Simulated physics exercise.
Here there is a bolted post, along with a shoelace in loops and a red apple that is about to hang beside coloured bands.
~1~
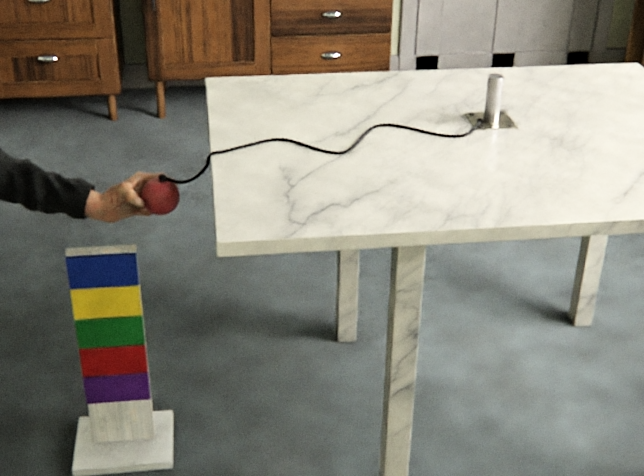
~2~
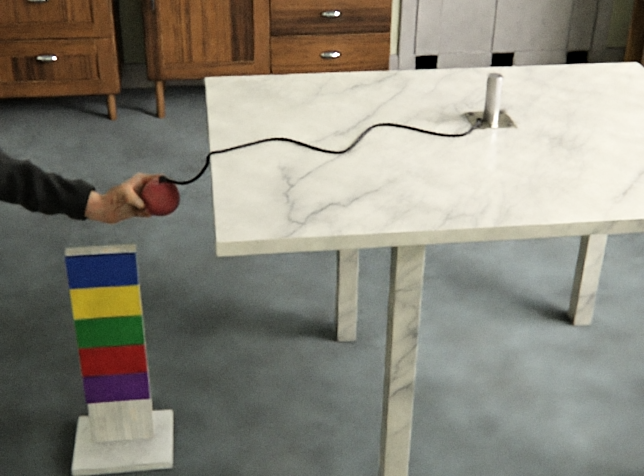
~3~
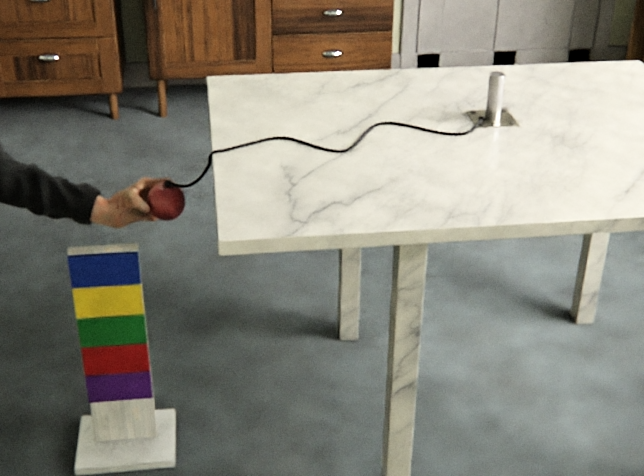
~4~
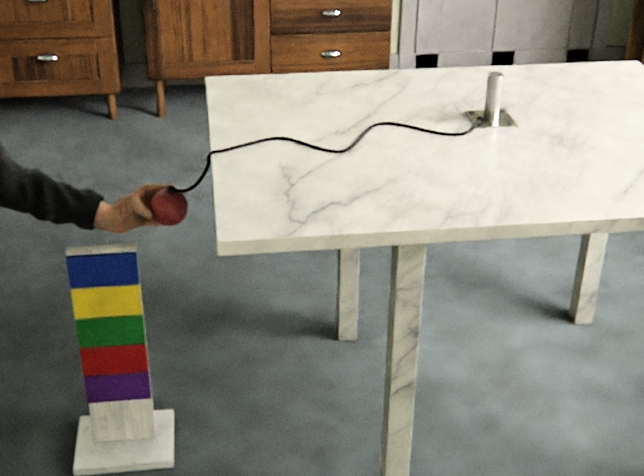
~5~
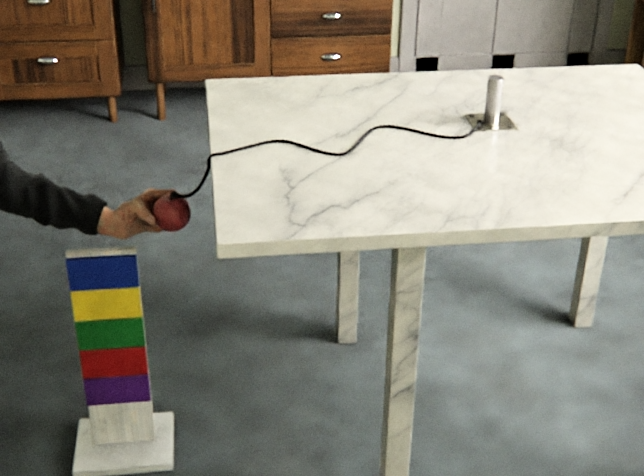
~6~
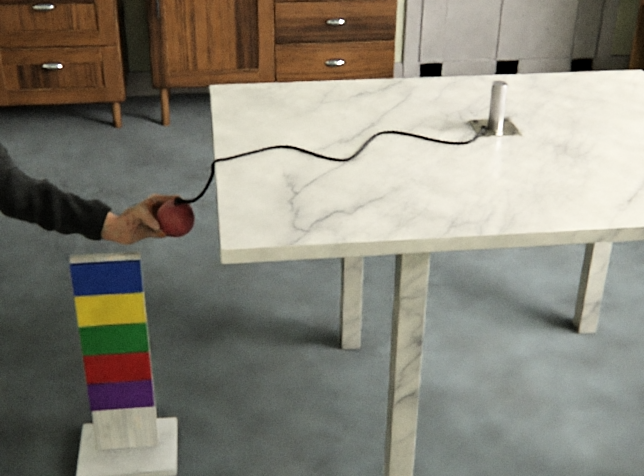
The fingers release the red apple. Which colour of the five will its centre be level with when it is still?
Its centre will be level with yellow.
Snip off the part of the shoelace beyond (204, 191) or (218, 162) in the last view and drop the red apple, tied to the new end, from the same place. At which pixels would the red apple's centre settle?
First try: Near (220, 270). Second try: Near (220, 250).
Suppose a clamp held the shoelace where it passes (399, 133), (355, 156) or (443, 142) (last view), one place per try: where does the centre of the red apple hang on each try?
Taking them in turn, I'd expect around (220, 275), (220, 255) and finally (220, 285).
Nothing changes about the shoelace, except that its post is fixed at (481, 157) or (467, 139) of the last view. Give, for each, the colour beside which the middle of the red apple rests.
Try one - green; try two - green.
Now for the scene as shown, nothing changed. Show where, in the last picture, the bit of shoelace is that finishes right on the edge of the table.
Look around (281, 147).
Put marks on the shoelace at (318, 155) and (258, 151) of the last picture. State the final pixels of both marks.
The first moves to (255, 154), the second to (214, 187).
Early on, apple near (188, 302); level with yellow.
Midway, apple near (249, 291); level with yellow.
Near the end, apple near (212, 300); level with yellow.
Finally, apple near (216, 299); level with yellow. Its middle rests at the yellow band.
